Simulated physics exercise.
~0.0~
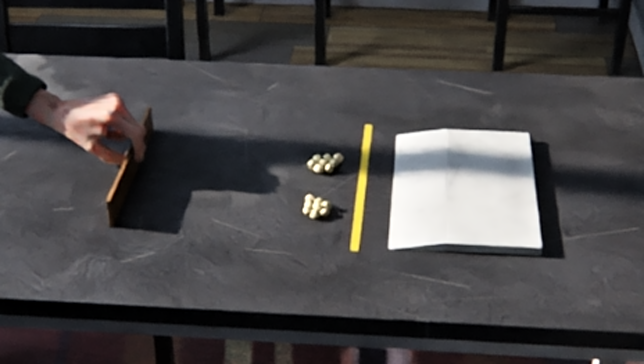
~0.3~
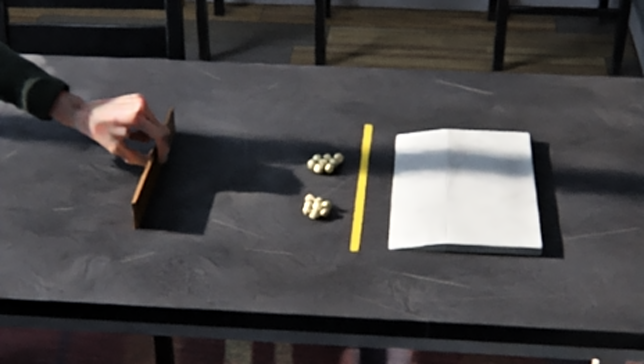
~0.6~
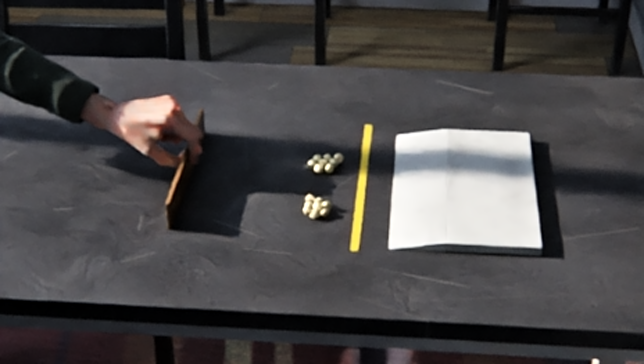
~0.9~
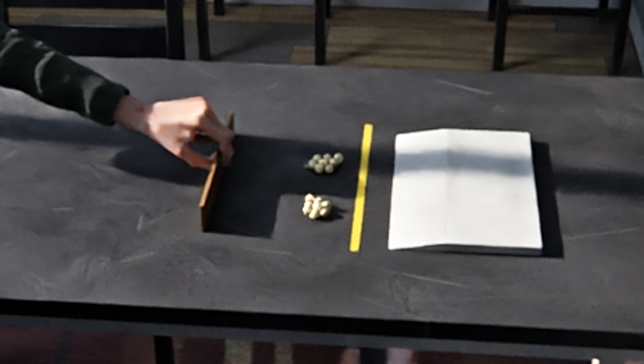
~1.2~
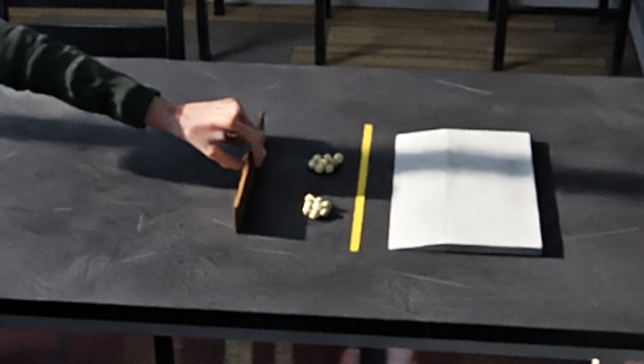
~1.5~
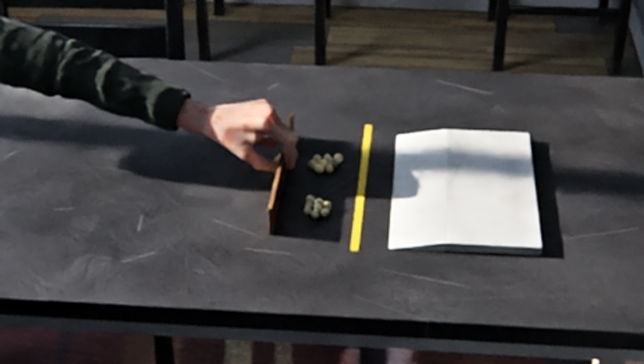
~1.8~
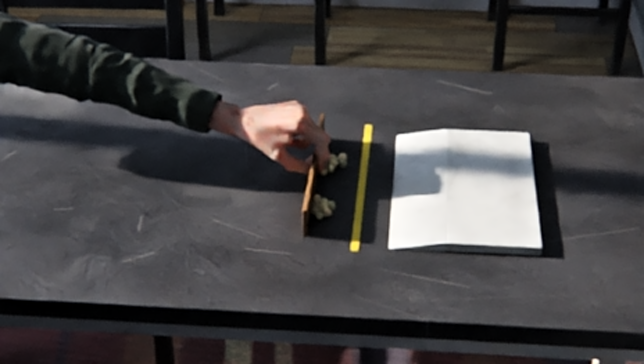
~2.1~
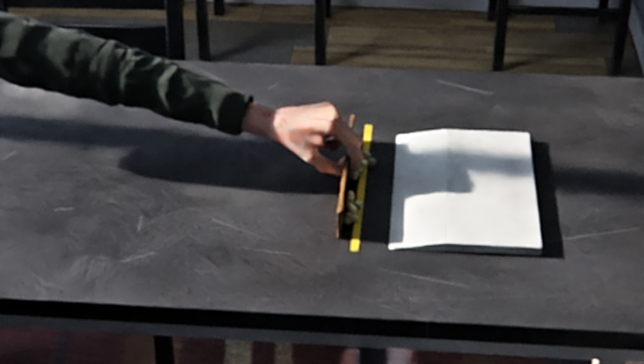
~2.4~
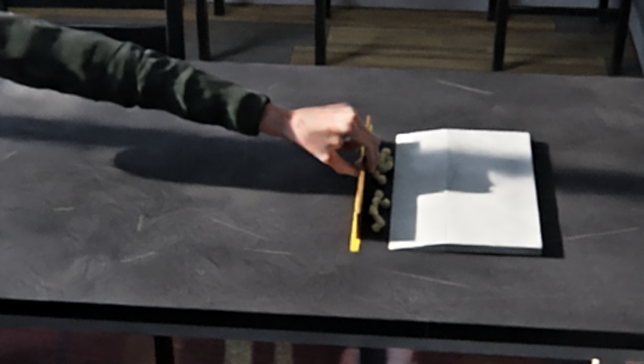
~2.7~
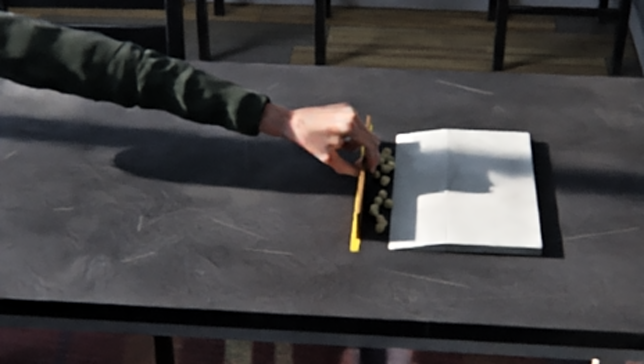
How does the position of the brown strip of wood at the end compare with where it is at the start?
At the start the strip stands toward the left side of the table, well away from the pale bits. By the end it stands at the yellow tape, just left of the bits and the white slab.
A dark, scratched tabletop is seen from above at an angle, with chair legs and a wooden floor behind it. Two small clusters of pale round bits lie near the middle, left of a yellow tape line and a white slab with a sloping edge. From the left, a hand in a dark green sleeve slides an upright brown strip of wood steadily rightward. The strip reaches both clusters and pushes them over the tape. It stops at the yellow line, the hand still holding it, and the bits rest in the gap before the slab, none on top.
